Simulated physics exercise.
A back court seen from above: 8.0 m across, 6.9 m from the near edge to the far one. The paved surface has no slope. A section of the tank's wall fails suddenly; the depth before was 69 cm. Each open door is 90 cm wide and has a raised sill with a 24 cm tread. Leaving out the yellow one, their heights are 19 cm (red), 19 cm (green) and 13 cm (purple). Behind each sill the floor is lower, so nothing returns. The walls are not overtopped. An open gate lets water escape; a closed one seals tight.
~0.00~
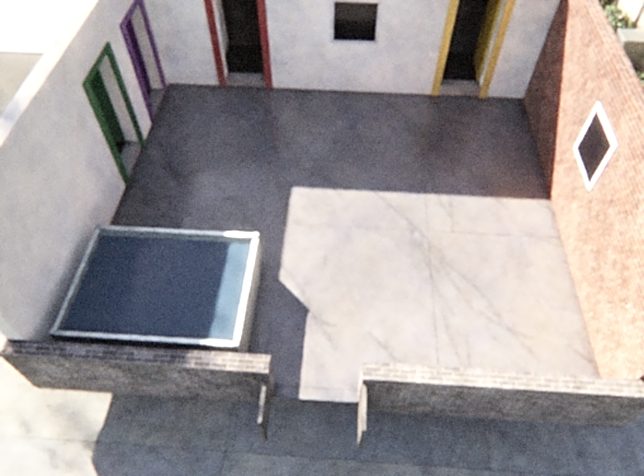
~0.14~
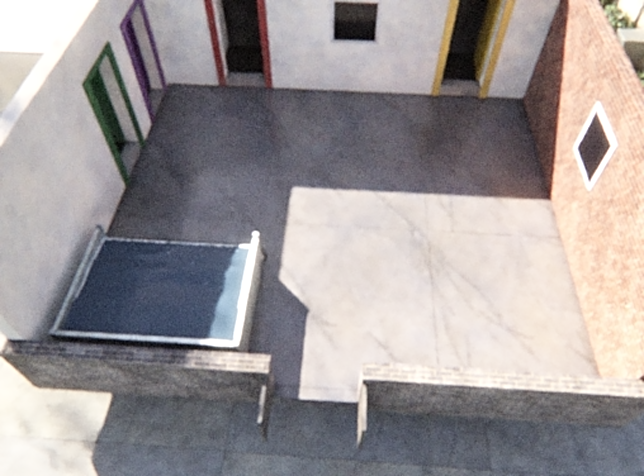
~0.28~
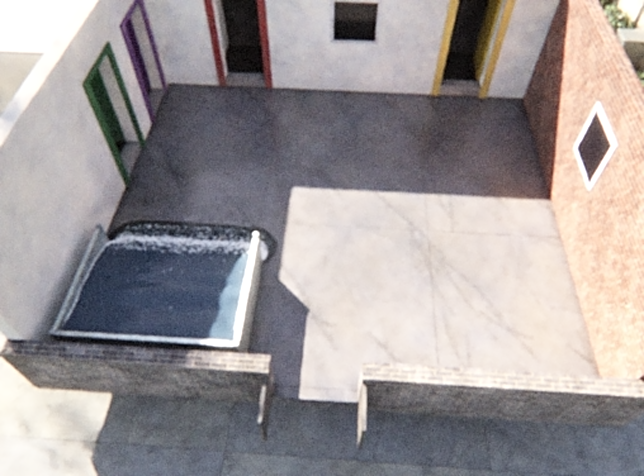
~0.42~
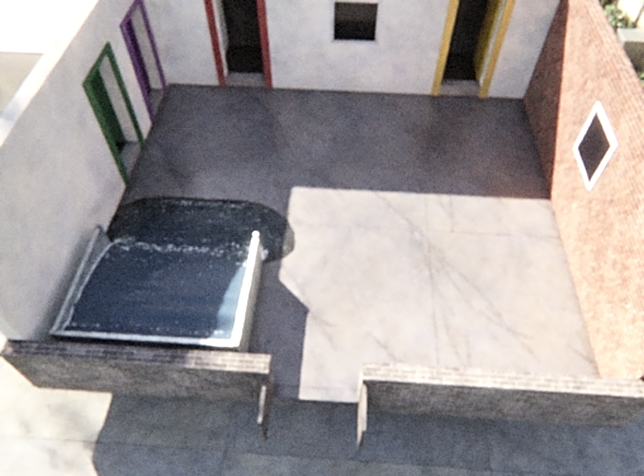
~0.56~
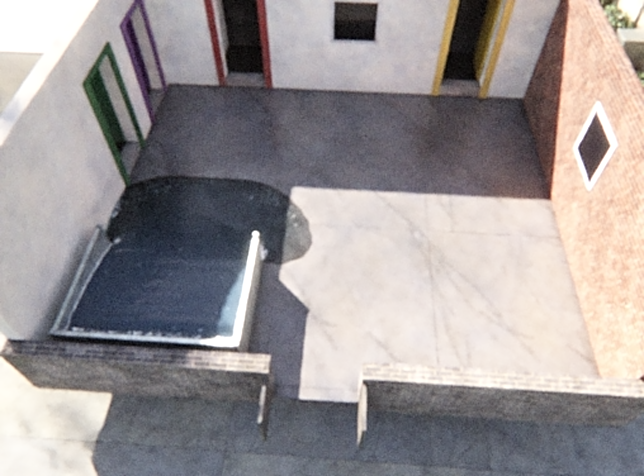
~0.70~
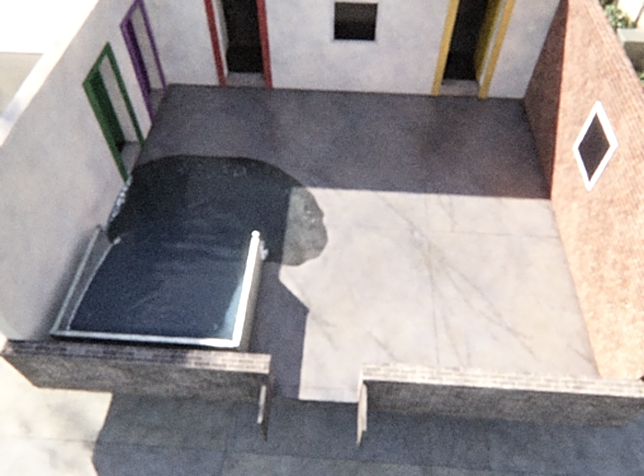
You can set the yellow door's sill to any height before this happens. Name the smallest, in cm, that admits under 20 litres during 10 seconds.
It would have to be roughly 7 cm high.
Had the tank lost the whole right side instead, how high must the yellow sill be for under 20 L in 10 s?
About 15 cm.
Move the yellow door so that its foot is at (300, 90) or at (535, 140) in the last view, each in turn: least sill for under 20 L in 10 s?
Roughly 20 and 13.0 cm.
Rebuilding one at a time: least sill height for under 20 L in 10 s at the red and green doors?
About 27 cm at red and 9.5 cm at green.
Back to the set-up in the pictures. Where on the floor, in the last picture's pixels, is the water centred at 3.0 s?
Near (234, 160).
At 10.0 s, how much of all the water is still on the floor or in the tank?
Some 94 per cent remains.
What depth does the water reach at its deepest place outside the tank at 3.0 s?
Up to some 35 cm.
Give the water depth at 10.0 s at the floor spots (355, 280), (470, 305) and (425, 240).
About 2, 5 and 6 cm.
After 1.4 s water covers 35 % of the floor, deepest (26 cm) near (152, 251); it has not reached the yellow door.
After 3.0 s water covers 50 % of the floor, deepest (35 cm) near (163, 99); 1 cm at the yellow door, 0 litres in over its 23 cm sill.
After 10.0 s water covers 95 % of the floor, deepest (14 cm) near (591, 401); 9 cm at the yellow door, 0 litres in over its 23 cm sill.
At the yellow door as built, the water arrived by 3.0 s and peaked near 12 cm at 8.2 s.
Run again over the same 10 s with other heights there, 28 litres in over 6 cm, 11 litres over 8 cm. The limit of 20 litres is kept from about 7 cm up.
